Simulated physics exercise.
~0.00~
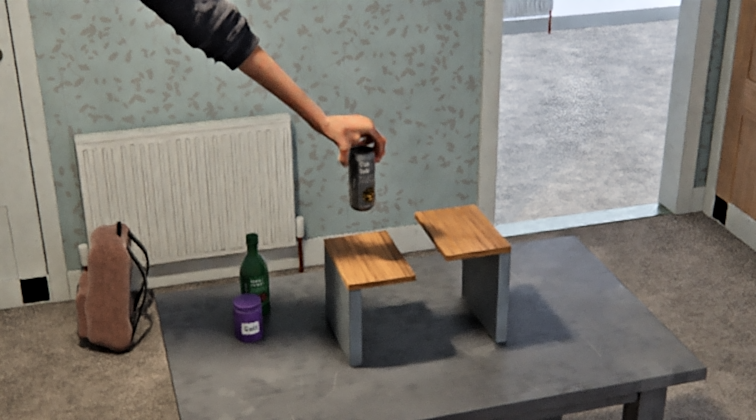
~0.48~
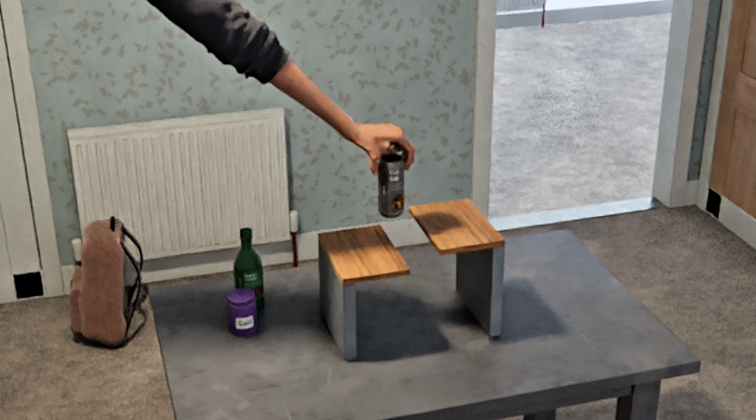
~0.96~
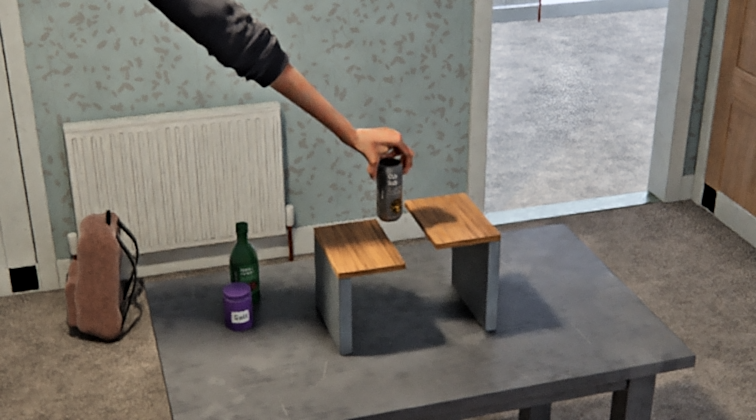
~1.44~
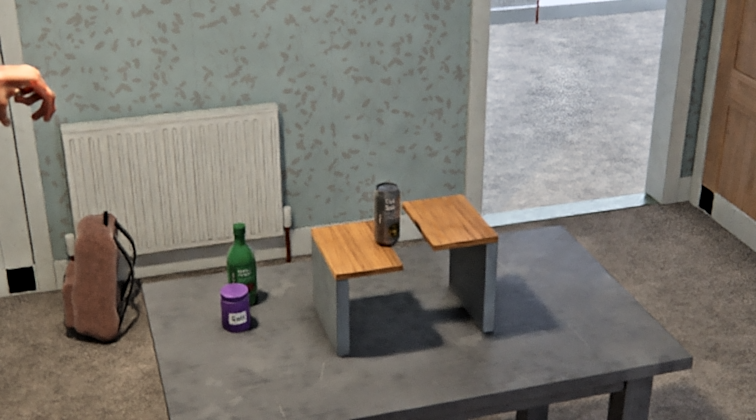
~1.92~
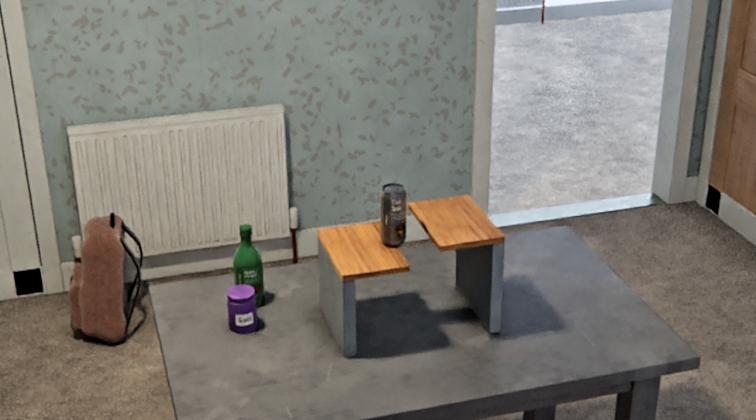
At first, a hand reaching in from the upper left holds a dark grey can upright above two wooden-topped ledges on a grey table, with a green bottle and a purple jar standing to the left. The hand carries the can a little to the right, towards the gap between the ledges. It then lowers the can slightly, lets go and draws back to the left. The can settles a little lower and is caught at the gap, still upright. At the end it stays lodged there, while the bottle and jar remain in place.
